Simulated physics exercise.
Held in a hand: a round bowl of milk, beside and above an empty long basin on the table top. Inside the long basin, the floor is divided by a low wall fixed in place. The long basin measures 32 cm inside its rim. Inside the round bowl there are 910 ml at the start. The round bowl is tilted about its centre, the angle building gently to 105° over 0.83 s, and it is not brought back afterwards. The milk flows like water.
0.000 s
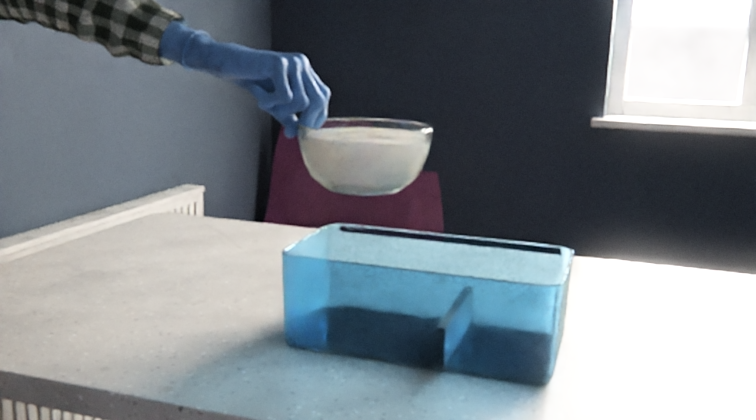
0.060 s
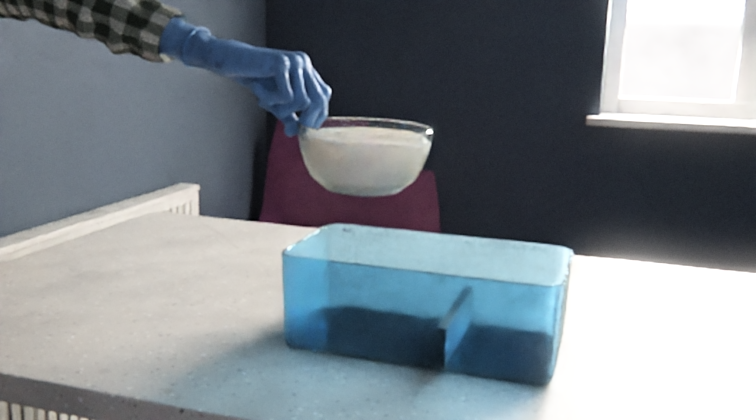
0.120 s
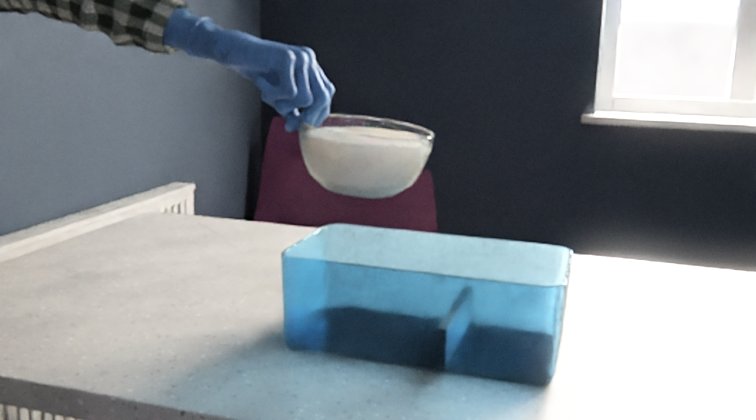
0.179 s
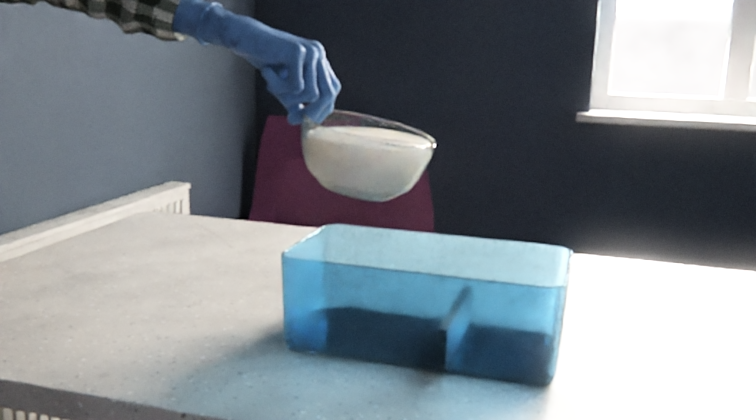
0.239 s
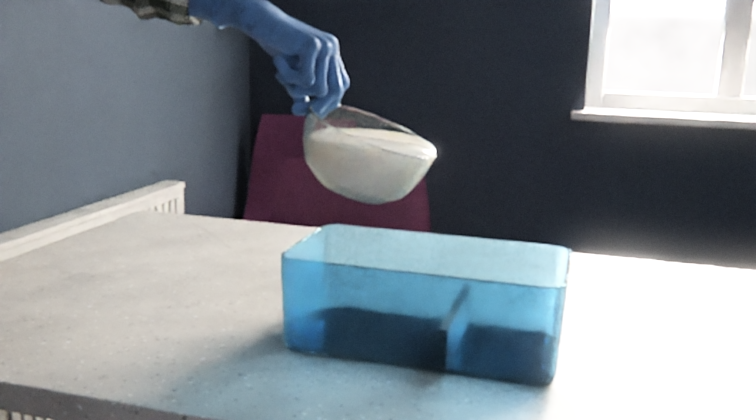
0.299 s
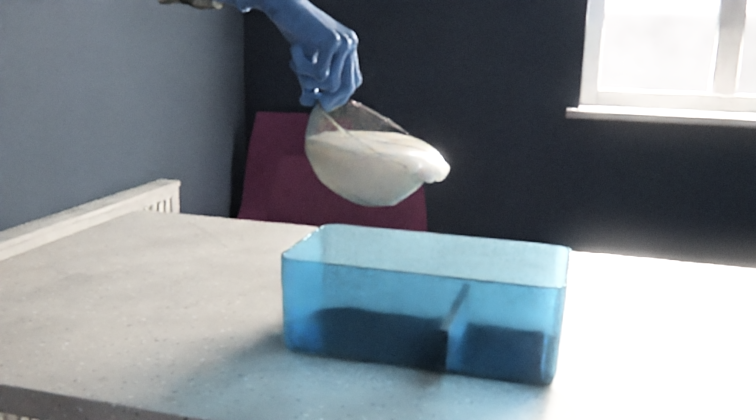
A blue-gloved hand in a checked sleeve, reaching from the upper left, slowly tilts a clear round bowl of milk rightward until the milk bulges over its lower right edge. Below it, an empty translucent blue basin with a divider sits on a pale tabletop, before a purple chair. The dark-walled room, bright window at right, is seen from slightly above the table, the view drifting slightly rightward.
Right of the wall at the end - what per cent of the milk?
Near 55 per cent.
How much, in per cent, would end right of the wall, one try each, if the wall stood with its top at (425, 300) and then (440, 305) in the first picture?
In order, 85 and 75 per cent.
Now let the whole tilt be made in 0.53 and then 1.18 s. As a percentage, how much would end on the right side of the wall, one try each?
Respectively 40 and 70 %.
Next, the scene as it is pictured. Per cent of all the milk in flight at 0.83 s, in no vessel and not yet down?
4 per cent or so.
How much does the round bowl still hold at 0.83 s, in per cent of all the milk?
Roughly 1 per cent.
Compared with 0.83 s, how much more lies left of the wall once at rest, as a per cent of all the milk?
Near 5 percent, give or take.
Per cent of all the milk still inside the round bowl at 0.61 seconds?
At that time about 20 in a hundred parts are still held.
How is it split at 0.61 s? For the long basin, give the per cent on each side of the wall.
10 left and 44 right, roughly.
After 0.61 s the tilt is 88° and 20 per cent is still to pour, 10 is left of the wall and 44 right of it.
After 0.83 s the tilt is 105° and 1 per cent is still to pour, 40 is left of the wall and 56 right of it.
After 1.07 s the tilt is 105° and 0 per cent is still to pour, 44 is left of the wall and 55 right of it.
After 1.33 s the tilt is 105° and 0 per cent is still to pour, 44 is left of the wall and 55 right of it.
In the end 44 per cent lies left of the wall, 55 right of it and 1 outside.
